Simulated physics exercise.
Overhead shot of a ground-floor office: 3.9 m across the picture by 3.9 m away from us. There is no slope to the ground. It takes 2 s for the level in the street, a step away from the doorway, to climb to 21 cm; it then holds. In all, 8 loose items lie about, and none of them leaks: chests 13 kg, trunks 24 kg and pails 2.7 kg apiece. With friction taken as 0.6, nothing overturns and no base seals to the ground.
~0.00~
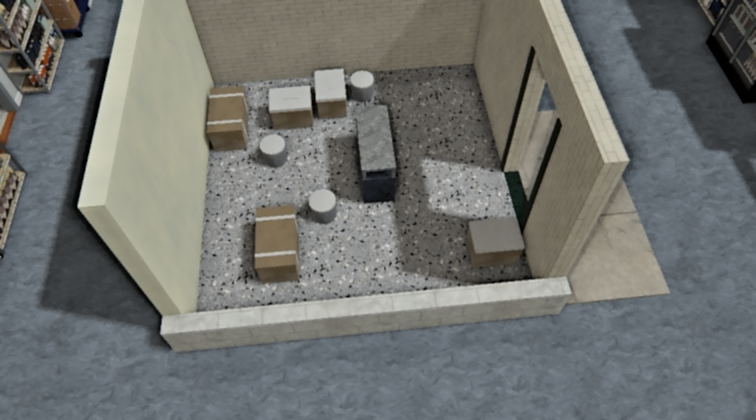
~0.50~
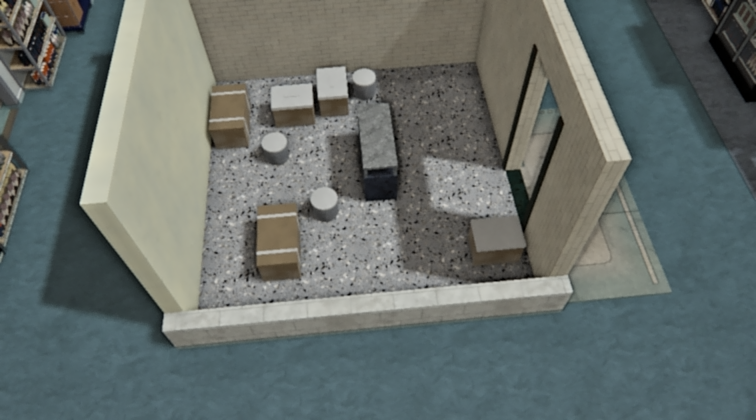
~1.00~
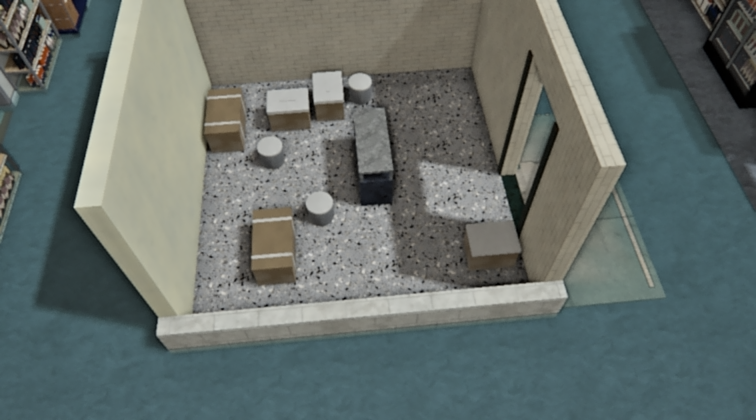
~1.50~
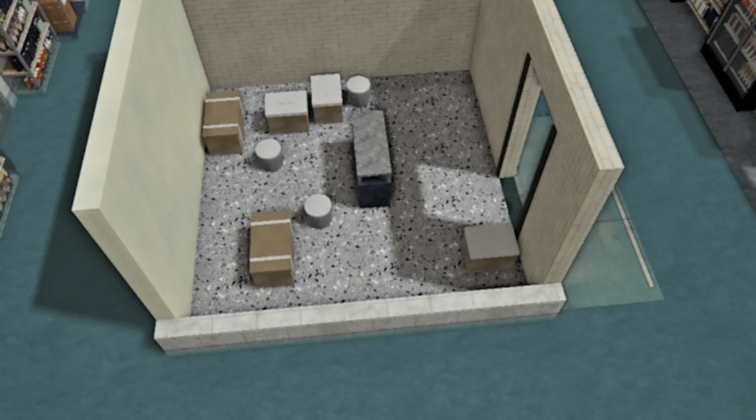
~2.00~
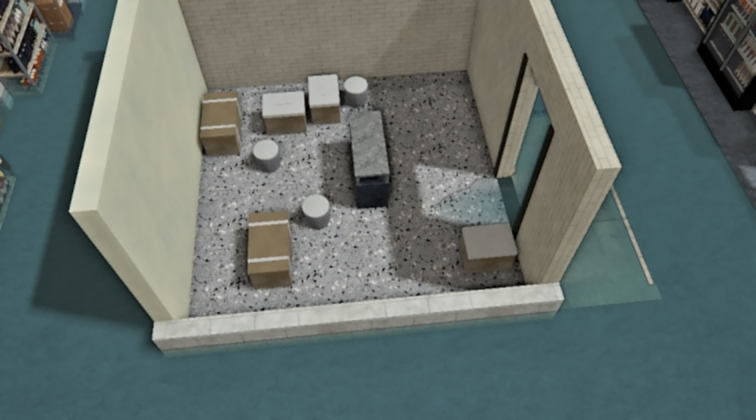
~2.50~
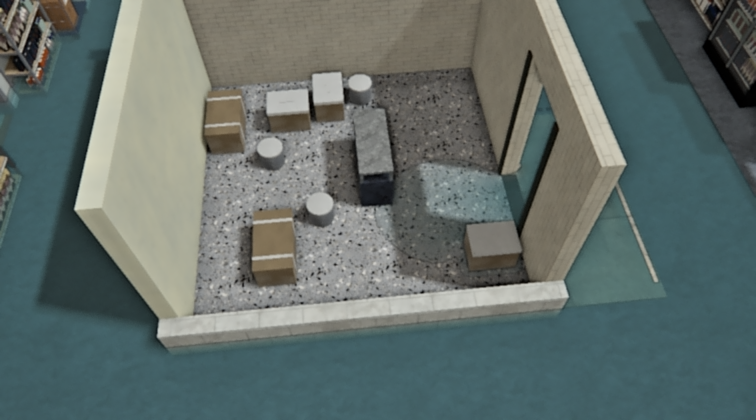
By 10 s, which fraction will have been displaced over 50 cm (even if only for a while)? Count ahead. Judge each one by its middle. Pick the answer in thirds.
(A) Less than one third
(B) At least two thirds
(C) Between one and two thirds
C.
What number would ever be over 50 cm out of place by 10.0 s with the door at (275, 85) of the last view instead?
Then 6.
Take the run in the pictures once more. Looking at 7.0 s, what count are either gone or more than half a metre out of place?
The count is 3.
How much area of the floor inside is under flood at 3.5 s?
Near 5.5 m2 in all.
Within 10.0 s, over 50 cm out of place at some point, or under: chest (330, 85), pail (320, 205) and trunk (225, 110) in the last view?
Result, in order: Stayed within / exceeded / stayed within.
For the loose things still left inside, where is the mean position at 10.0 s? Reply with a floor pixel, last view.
Centred roughly on (320, 137).
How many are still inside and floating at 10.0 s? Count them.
The count is 8.
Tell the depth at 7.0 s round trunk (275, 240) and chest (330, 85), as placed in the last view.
First roughly 7 cm, second roughly 3 cm.
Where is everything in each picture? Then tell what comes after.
The first frame shows a chest at (290, 98) rests on the ground; a trunk at (226, 109) rests on the ground; 0.0 m2 under water; 0 of 8 have shifted.
The second frame shows a chest at (292, 96) rests on the ground; a trunk at (228, 106) rests on the ground; water covers 0.0 m2; 0 of 8 have shifted.
The third frame shows a chest at (287, 100) rests on the ground; a trunk at (223, 110) rests on the ground; water covers 0.0 m2; 0 of 8 have shifted.
The fourth frame shows a chest at (286, 102) rests on the ground; a trunk at (222, 113) rests on the ground; 0.0 m2 under water; 0 of 8 have shifted.
The fifth frame shows a chest at (283, 103) rests on the ground; a trunk at (219, 114) rests on the ground; water covers 0.5 m2; 0 of 8 have shifted.
The sixth frame shows a chest at (287, 101) rests on the ground; a trunk at (223, 112) rests on the ground; water covers 1.9 m2; 0 of 8 have shifted.
After 3.5 s 0 of 8 are over 50 cm from their spots; 0 afloat.
After 4.5 s 1 of 8 are over 50 cm from their spots; 1 afloat.
After 7.0 s 3 of 8 are over 50 cm from their spots; 2 afloat.
After 10.0 s 4 of 8 are over 50 cm from their spots, and 4 have been at some point; 8 afloat.
